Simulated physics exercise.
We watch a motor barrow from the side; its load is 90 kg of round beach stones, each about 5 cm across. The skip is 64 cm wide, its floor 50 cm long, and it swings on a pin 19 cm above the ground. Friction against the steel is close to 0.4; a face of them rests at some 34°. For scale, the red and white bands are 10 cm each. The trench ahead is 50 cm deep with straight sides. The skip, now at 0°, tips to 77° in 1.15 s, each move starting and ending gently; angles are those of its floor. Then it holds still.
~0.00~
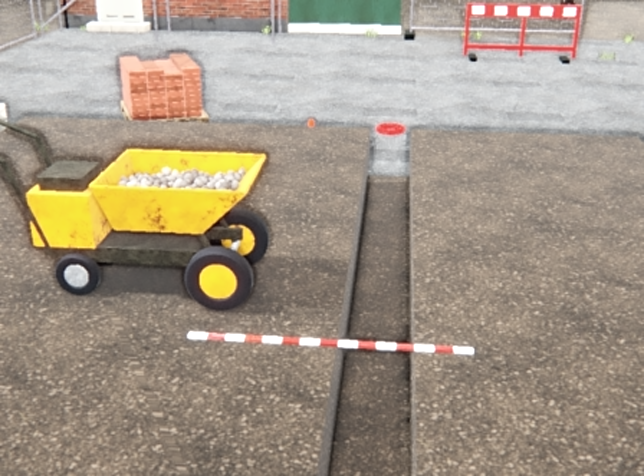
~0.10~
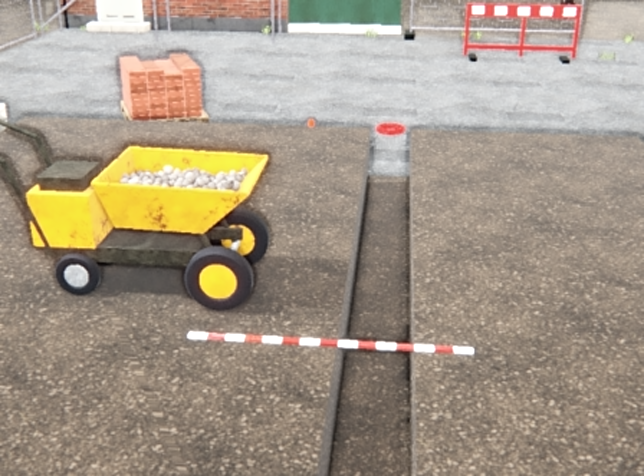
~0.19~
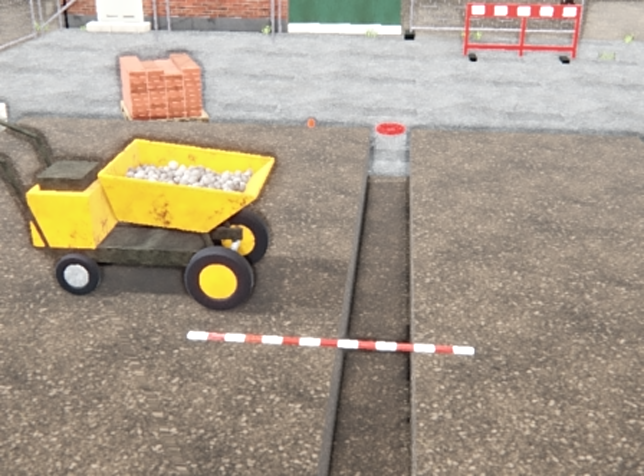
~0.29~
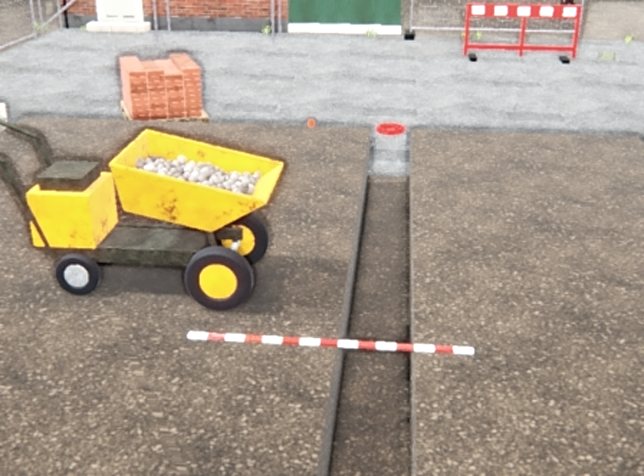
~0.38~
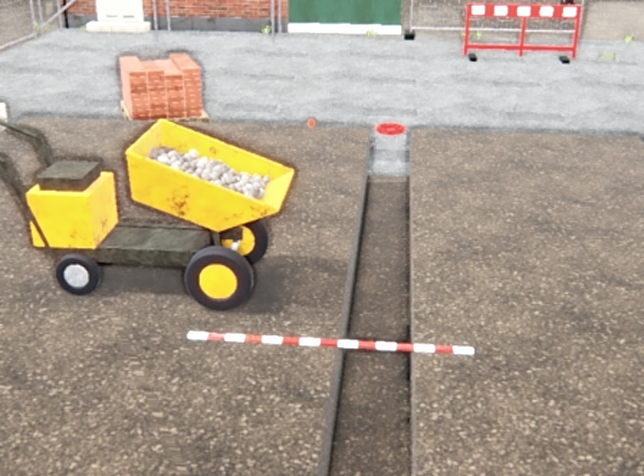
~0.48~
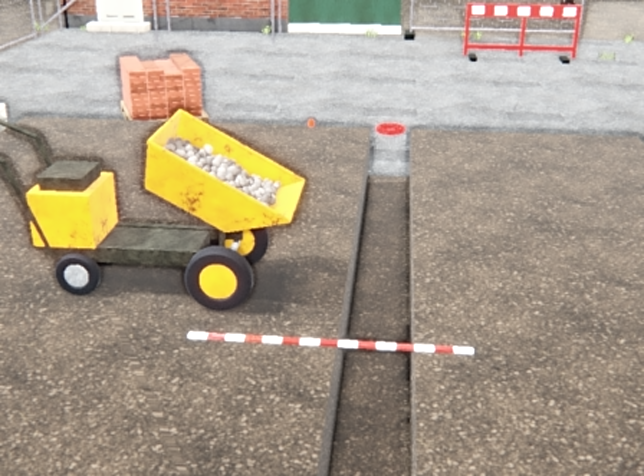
We see a yellow motor barrow loaded with pale rounded stones, standing left of a narrow trench crossed by a red and white pole; its skip tilts toward the right, slowly then faster, while the wheels stay still.
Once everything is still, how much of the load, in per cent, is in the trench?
Close to 95 in a hundred.
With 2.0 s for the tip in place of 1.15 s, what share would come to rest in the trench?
Then about 95 per cent.
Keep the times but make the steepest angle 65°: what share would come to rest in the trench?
Then about 100 per cent.
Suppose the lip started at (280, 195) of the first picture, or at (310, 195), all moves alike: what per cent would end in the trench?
Near 95 per cent from the first place, 50 from the second.
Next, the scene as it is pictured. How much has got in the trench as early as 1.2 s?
About 65 per cent by then.
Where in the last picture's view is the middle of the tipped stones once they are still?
Their middle is at about (383, 359).
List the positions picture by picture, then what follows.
In the first picture, lip at (245, 193), floor tilted 0°, highest stones at (207, 178).
In the second picture, lip at (248, 194), floor tilted 2°, highest stones at (167, 178); the stones move at 0.2 m/s on average.
In the third picture, the skip is at 6°, its lip at (255, 197); the top of the load is at (154, 173); the stones move at 0.5 m/s on average.
In the fourth picture, lip at (265, 202), floor tilted 12°, highest stones at (157, 165); the stones move at 0.7 m/s on average.
In the fifth picture, lip at (277, 210), floor tilted 20°, highest stones at (163, 156); the stones move at 0.8 m/s on average.
In the sixth picture, lip at (290, 221), floor tilted 29°, highest stones at (178, 147); the stones move at 0.9 m/s on average.
After 0.9 s the floor is at 65°; 99 % in the skip, 1 % short of the trench; the foremost stones are at (327, 256).
After 1.2 s the floor is at 77°; 24 % in the skip, 10 % short of the trench, 65 % in the trench; the foremost stones are at (407, 366).
After 1.6 s the floor is at 77°; 0 % in the skip, 6 % short of the trench, 94 % in the trench; the foremost stones are at (407, 359).
After 3.5 s the floor is at 77°; 0 % in the skip, 5 % short of the trench, 95 % in the trench; the foremost stones are at (407, 372).
